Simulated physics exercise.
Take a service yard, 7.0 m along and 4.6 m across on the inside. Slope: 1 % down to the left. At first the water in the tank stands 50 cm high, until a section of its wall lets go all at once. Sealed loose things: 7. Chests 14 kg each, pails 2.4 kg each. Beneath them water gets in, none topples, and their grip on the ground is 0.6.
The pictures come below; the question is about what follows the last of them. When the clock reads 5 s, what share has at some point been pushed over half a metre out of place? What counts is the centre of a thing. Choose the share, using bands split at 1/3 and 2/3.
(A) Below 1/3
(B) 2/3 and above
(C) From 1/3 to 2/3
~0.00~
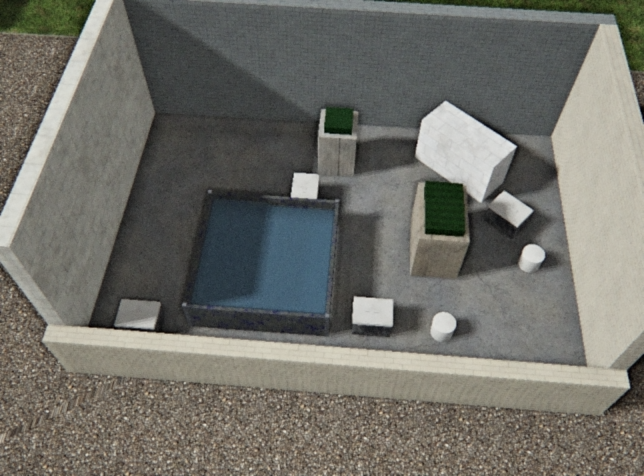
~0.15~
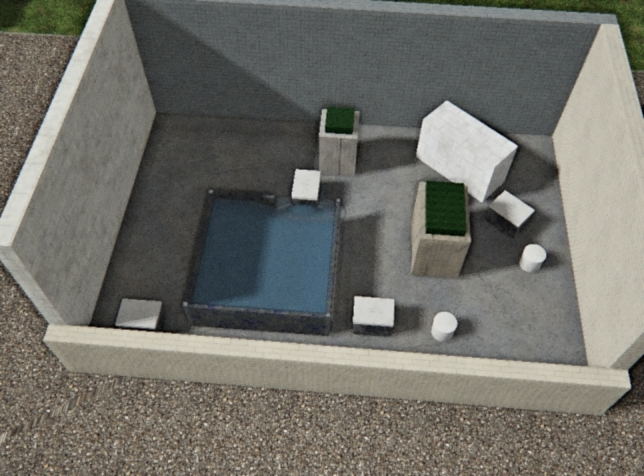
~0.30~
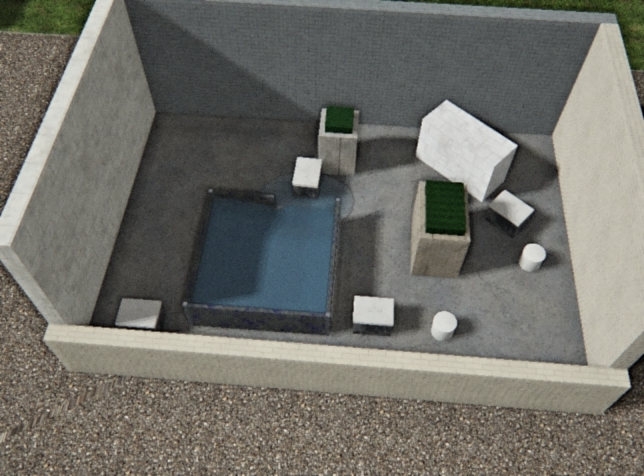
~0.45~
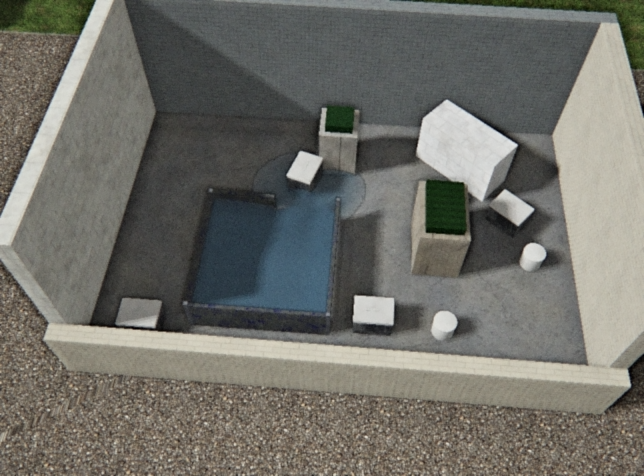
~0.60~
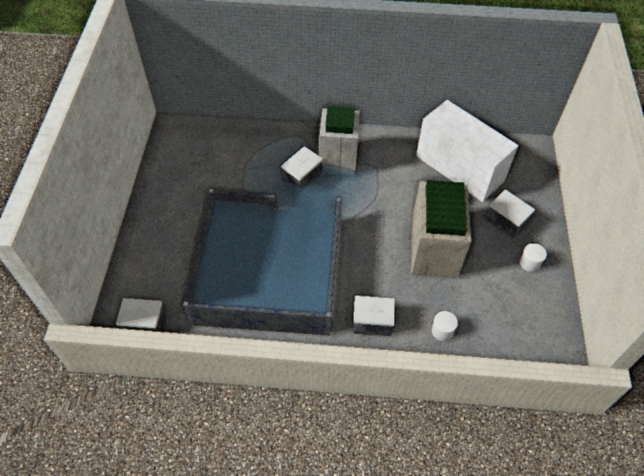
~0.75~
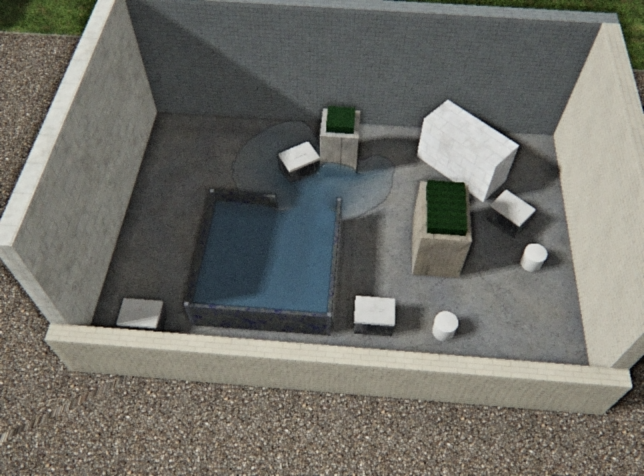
From 1/3 to 2/3 (C).
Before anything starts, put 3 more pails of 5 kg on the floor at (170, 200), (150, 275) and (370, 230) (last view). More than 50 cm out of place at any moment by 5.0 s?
First exceeds it, second falls shy, third falls shy.
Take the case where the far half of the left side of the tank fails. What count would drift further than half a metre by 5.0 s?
In that case the number is 1.
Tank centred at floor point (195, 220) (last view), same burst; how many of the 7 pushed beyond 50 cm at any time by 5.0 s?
That gives 1 of them.
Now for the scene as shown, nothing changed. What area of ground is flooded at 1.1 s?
Wet: Near 9.0 m2.
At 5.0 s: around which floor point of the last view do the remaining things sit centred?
The average lands around (387, 300).
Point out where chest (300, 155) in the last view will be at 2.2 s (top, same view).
Look for it near (226, 108).
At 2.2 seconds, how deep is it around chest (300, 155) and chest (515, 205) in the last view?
Depth approx. 14 cm / 2 cm.
After 1.1 s 1 of 7 are over 50 cm from their spots; 0 afloat.
After 2.2 s 2 of 7 are over 50 cm from their spots; 2 afloat.
After 3.5 s 3 of 7 are over 50 cm from their spots; 0 afloat.
After 5.0 s 3 of 7 are over 50 cm from their spots, and 3 have been at some point; 1 afloat.
